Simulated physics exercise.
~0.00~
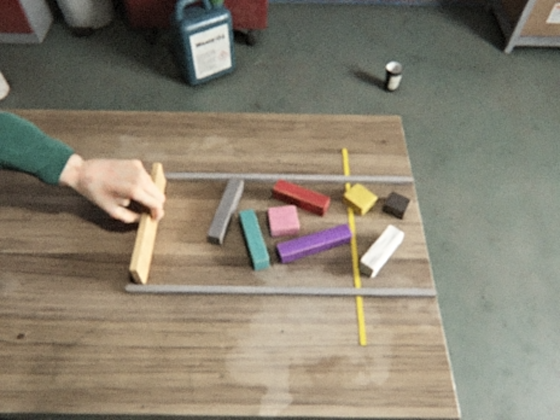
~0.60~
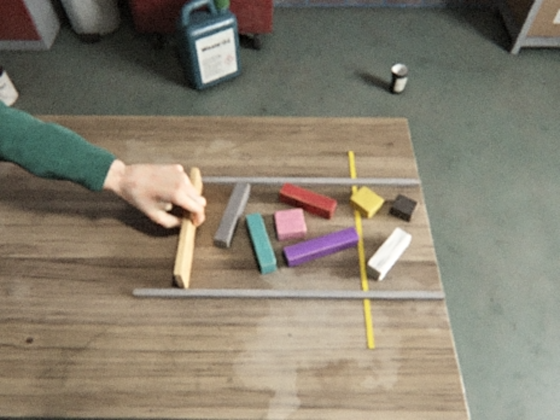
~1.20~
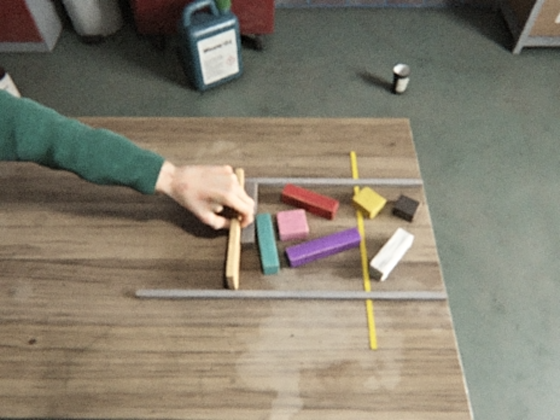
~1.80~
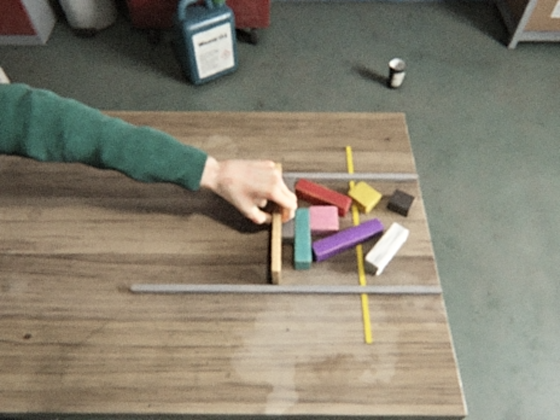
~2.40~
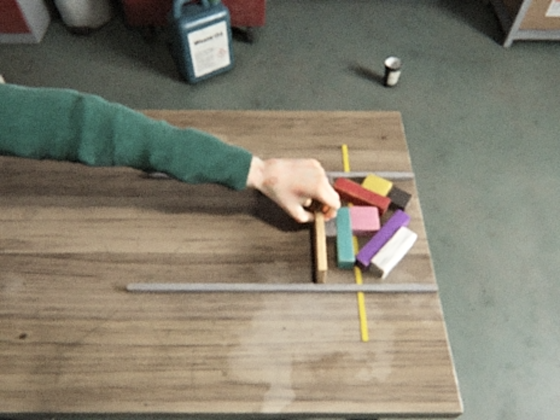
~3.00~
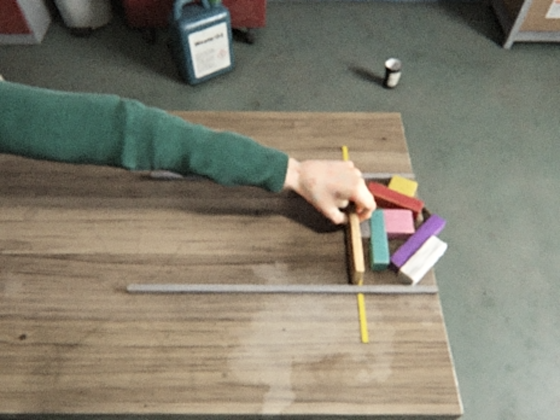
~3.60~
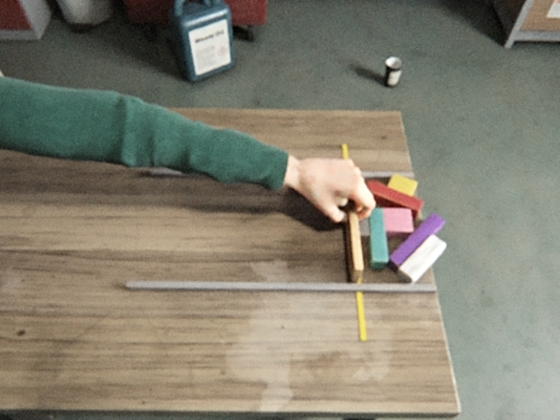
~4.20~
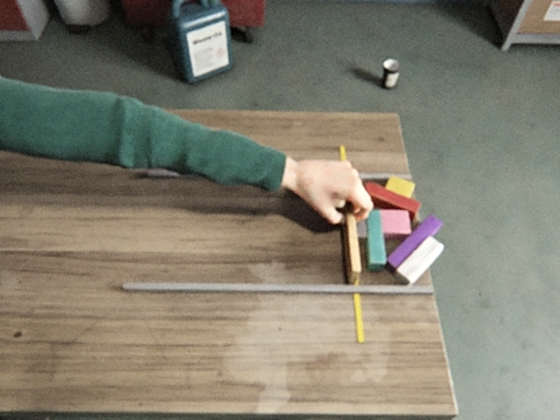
On a wooden tabletop between two grey rails, a hand in a green sleeve slides an upright board right, gathering coloured bars and blocks toward the table's end. The board stops at the yellow tape; the black block has gone over the edge, while the others remain bunched there.
